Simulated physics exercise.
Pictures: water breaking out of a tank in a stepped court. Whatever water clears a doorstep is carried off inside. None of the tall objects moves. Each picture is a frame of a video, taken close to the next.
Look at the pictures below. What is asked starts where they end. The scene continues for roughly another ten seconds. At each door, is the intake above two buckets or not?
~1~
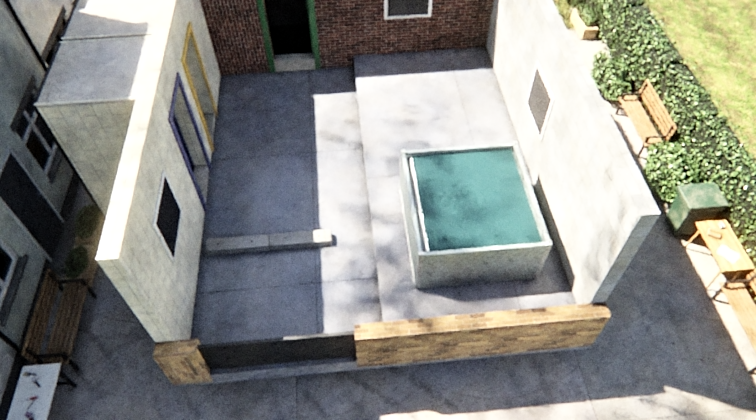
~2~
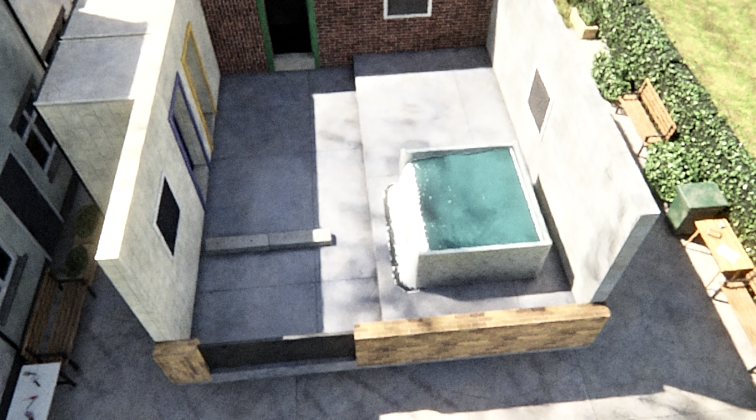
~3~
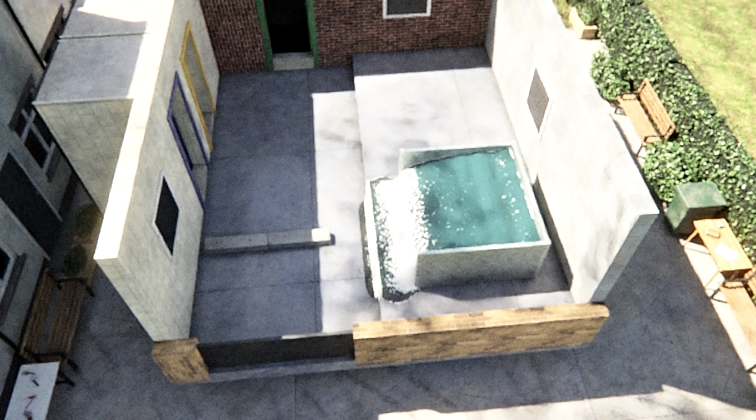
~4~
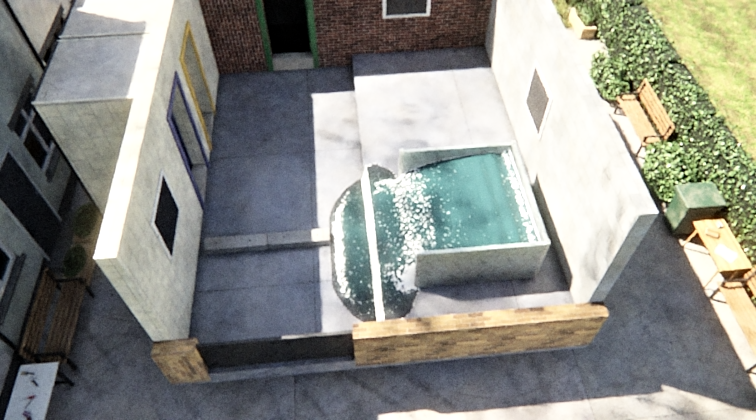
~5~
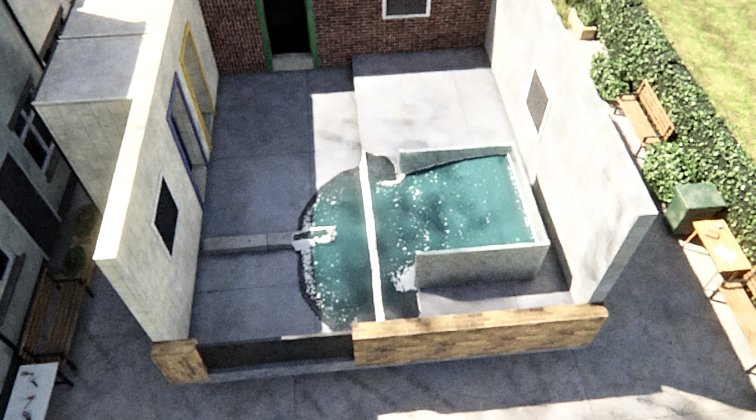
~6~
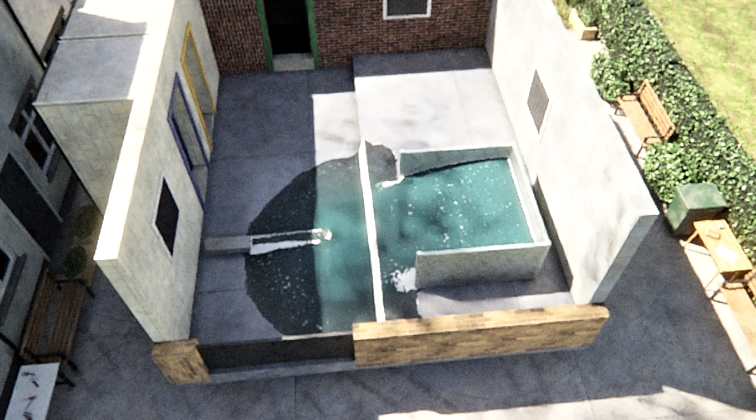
Green door: Not above, blue door: Above, yellow door: Above.
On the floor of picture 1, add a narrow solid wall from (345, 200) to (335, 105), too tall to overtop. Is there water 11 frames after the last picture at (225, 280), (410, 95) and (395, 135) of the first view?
Outcome per location, in sequence: Soaking, unsoaked, unsoaked.
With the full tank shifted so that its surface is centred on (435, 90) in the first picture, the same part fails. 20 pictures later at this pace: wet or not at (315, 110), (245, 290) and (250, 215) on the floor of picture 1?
First one gets inundated, next one gets inundated, last one gets inundated.
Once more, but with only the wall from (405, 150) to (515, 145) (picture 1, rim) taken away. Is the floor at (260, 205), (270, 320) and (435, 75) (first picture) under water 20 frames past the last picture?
In the order given: Untouched, untouched and swamped.
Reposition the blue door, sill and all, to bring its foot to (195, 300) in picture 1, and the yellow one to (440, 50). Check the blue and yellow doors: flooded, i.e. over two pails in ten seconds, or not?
Blue: Exceeds the limit; yellow: Falls short.
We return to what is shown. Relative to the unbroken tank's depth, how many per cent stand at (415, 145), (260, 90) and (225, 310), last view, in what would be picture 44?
The depths come to near 0, 18 and 20 per cent respectively.
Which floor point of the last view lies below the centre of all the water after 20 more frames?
Near (294, 225) in the last view.
A moment on, water covers 40 % of the floor; the green door not reached, the blue door wet at the sill, nothing in, the yellow door not reached.
Next, water covers 45 % of the floor; the green door not reached, the blue door over two buckets in, the yellow door wet at the sill, nothing in.
Then, water covers 50 % of the floor; the green door wet at the sill, nothing in, the blue door over two buckets in, the yellow door under two buckets in.
Later, water covers 60 % of the floor; the green door wet at the sill, nothing in, the blue door over two buckets in, the yellow door under two buckets in.
In the end, water covers 55 % of the floor; the green door wet at the sill, nothing in, the blue door far over two buckets in, the yellow door over two buckets in.
